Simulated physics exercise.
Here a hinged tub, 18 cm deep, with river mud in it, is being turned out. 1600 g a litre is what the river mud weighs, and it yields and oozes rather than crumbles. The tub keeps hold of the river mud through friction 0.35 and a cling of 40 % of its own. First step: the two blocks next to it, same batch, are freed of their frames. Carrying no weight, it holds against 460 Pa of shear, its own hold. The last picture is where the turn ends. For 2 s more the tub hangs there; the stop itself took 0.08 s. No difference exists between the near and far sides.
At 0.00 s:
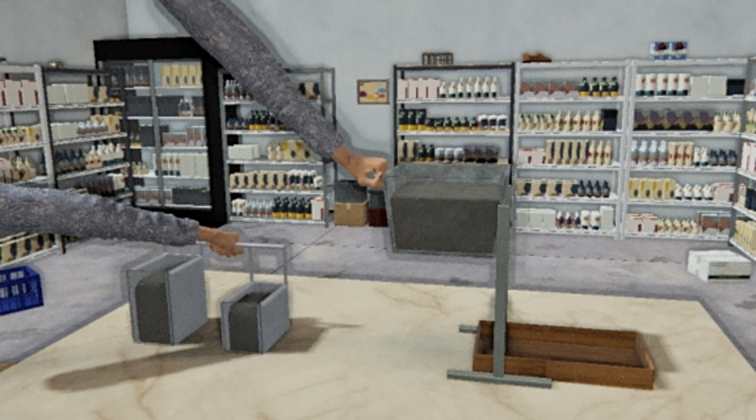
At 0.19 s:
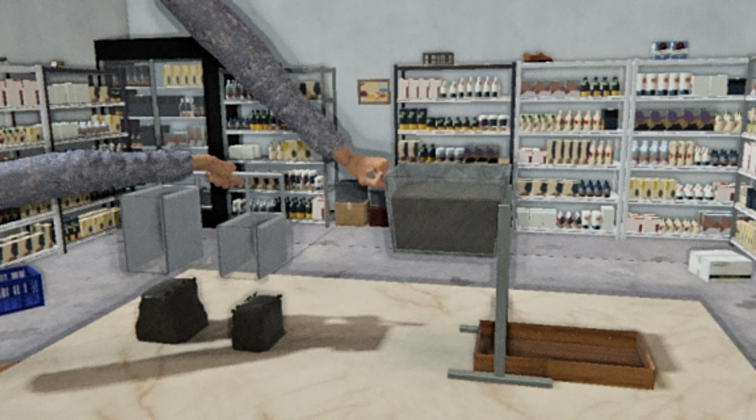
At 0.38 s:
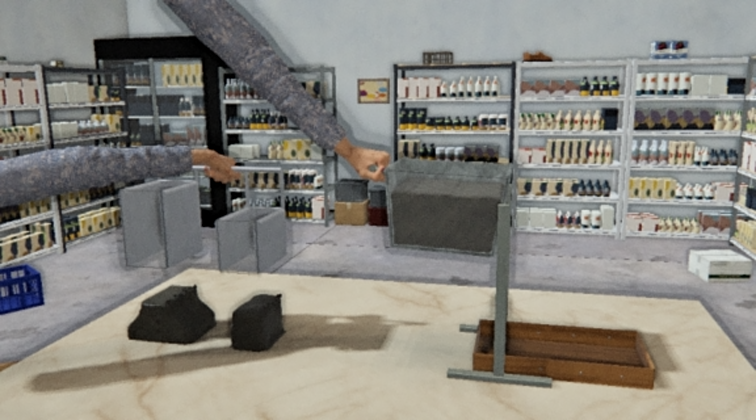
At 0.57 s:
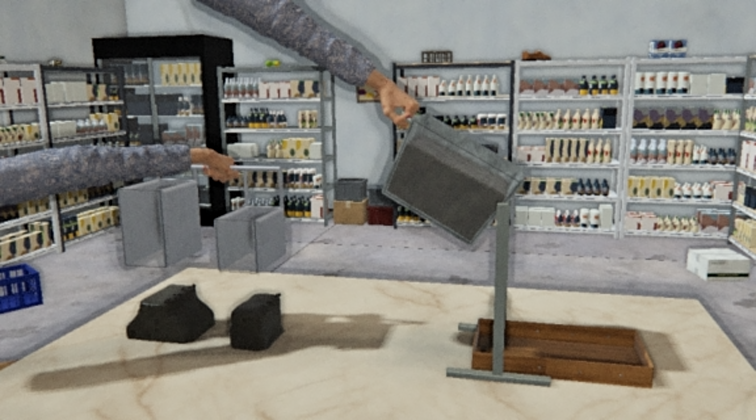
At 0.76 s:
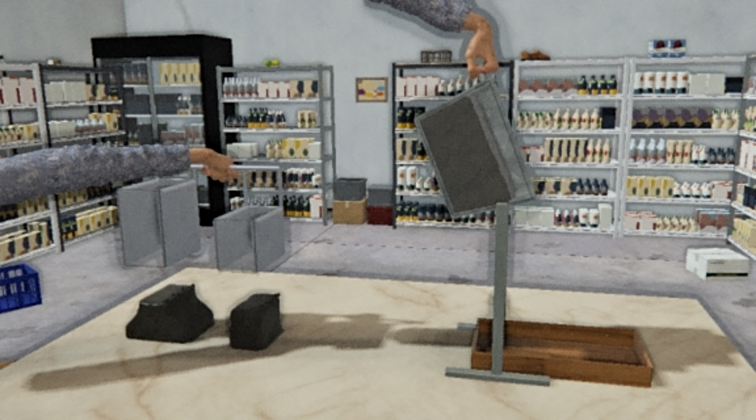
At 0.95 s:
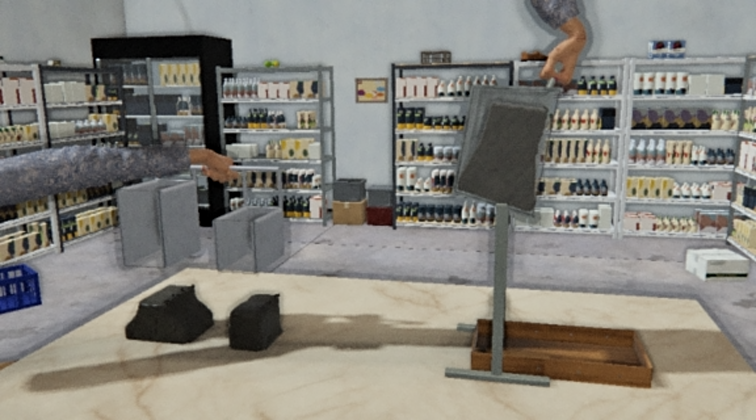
In a shop lined with bottle shelves, two clear boxes were lifted off dark mud blocks, the left one slumping noticeably, and then a hand swung a mud-filled tub up and over on its stand.
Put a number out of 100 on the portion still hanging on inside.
Roughly 0 percent of it hangs on.
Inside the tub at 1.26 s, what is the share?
Roughly 18 per cent.
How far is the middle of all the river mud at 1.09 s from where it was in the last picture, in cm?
Shift: Some 11 cm.
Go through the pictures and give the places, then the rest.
Handle-side rim at (387, 176), tilt 0 degrees; top of the river mud at (498, 200); blocks stand 17 cm, 11 cm (left to right), in the first frame.
Handle-side rim at (387, 175), tilt 0 degrees; top of the river mud at (498, 199); blocks stand 14 cm, 11 cm (left to right), in the second frame.
Handle-side rim at (388, 169), tilt 3 degrees; top of the river mud at (401, 192); blocks stand 12 cm, 11 cm (left to right), in the third frame.
Handle-side rim at (416, 120), tilt 30 degrees; top of the river mud at (411, 145); blocks stand 12 cm, 11 cm (left to right), in the fourth frame.
Handle-side rim at (491, 82), tilt 69 degrees; top of the river mud at (470, 98); blocks stand 12 cm, 11 cm (left to right), in the fifth frame.
Handle-side rim at (560, 92), tilt 99 degrees; top of the river mud at (497, 104); blocks stand 12 cm, 11 cm (left to right), in the sixth frame.
After 1.09 s, the tub is at 99 degrees and holds 46 %.
After 1.26 s, the tub is at 99 degrees and holds 18 %.
After 1.43 s, the tub is at 99 degrees and holds 0 %.
After 1.60 s, the tub is at 99 degrees and holds 0 %.
After 2.95 s, at the end, the tub is at 99 degrees and holds 0 %.
